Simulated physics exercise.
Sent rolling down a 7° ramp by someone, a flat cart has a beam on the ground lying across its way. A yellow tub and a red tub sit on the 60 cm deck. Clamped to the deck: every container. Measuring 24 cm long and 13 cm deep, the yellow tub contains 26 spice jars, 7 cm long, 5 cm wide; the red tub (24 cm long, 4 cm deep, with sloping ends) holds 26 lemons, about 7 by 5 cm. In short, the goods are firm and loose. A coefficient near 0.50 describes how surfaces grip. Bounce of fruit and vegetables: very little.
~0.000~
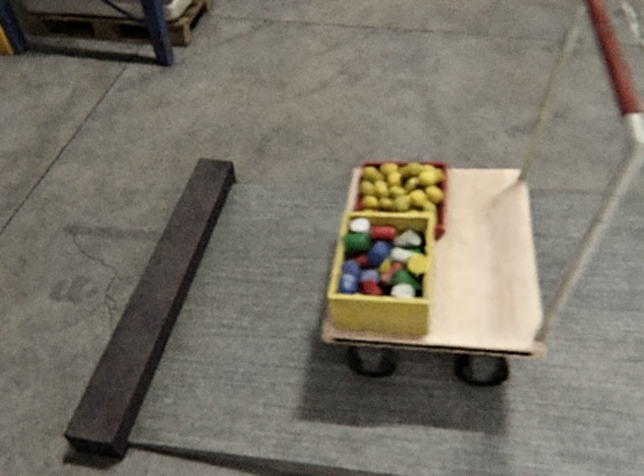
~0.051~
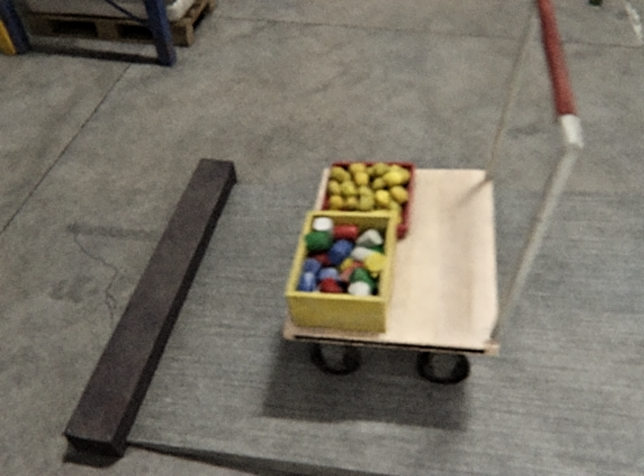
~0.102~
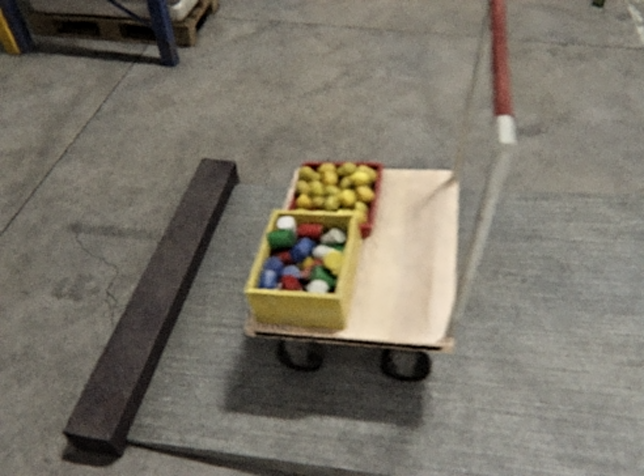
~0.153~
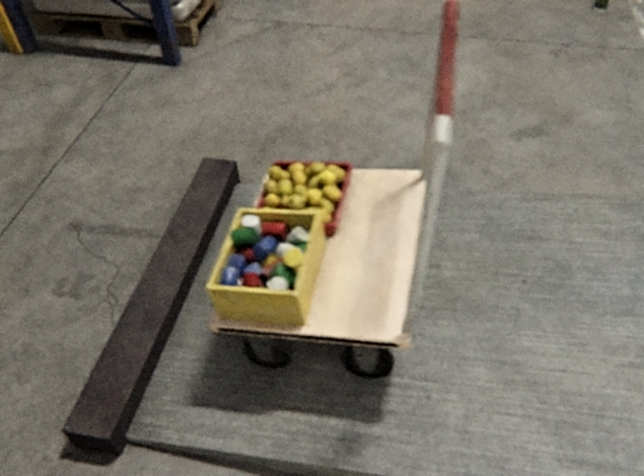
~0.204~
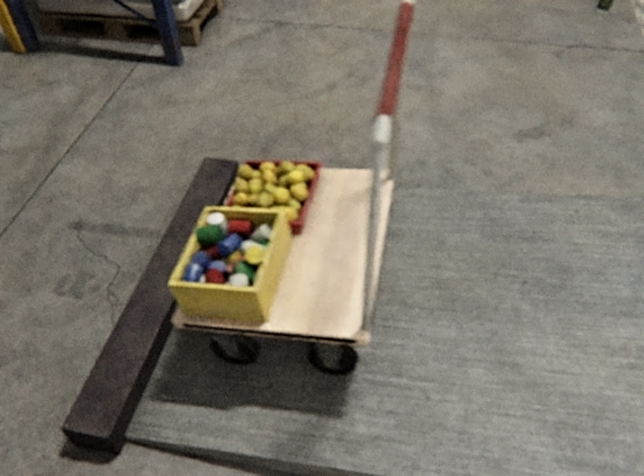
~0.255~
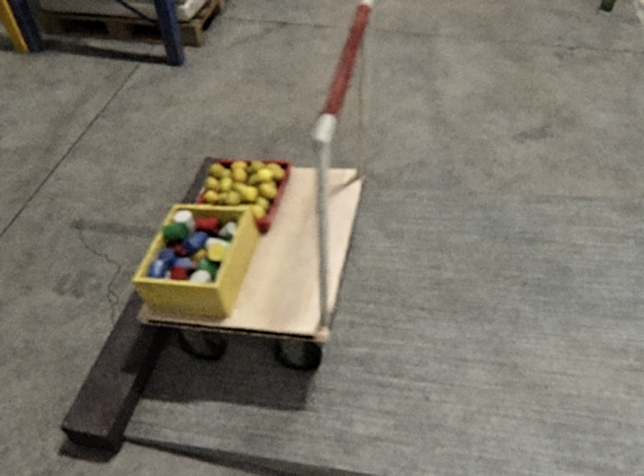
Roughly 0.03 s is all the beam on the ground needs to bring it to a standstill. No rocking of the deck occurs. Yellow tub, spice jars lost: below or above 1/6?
The share that falls out stays below one sixth.
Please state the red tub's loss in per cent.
Red tub - about 40 per cent.
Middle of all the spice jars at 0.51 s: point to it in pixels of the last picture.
The middle is around (165, 249).
After 0.29 s, contact.
After 0.39 s, the yellow tub has all 26 and the red tub is down by 3 of 26.
After 0.51 s, the yellow tub has all 26 and the red tub is down by 6 of 26.
After 0.74 s, the yellow tub is down by 2 of 26 and the red tub is down by 10 of 26.
Final count (at 1.24 s), the yellow tub is down by 2 of 26 and the red tub is down by 10 of 26. Asked share, 2 of 26, 8 per cent.
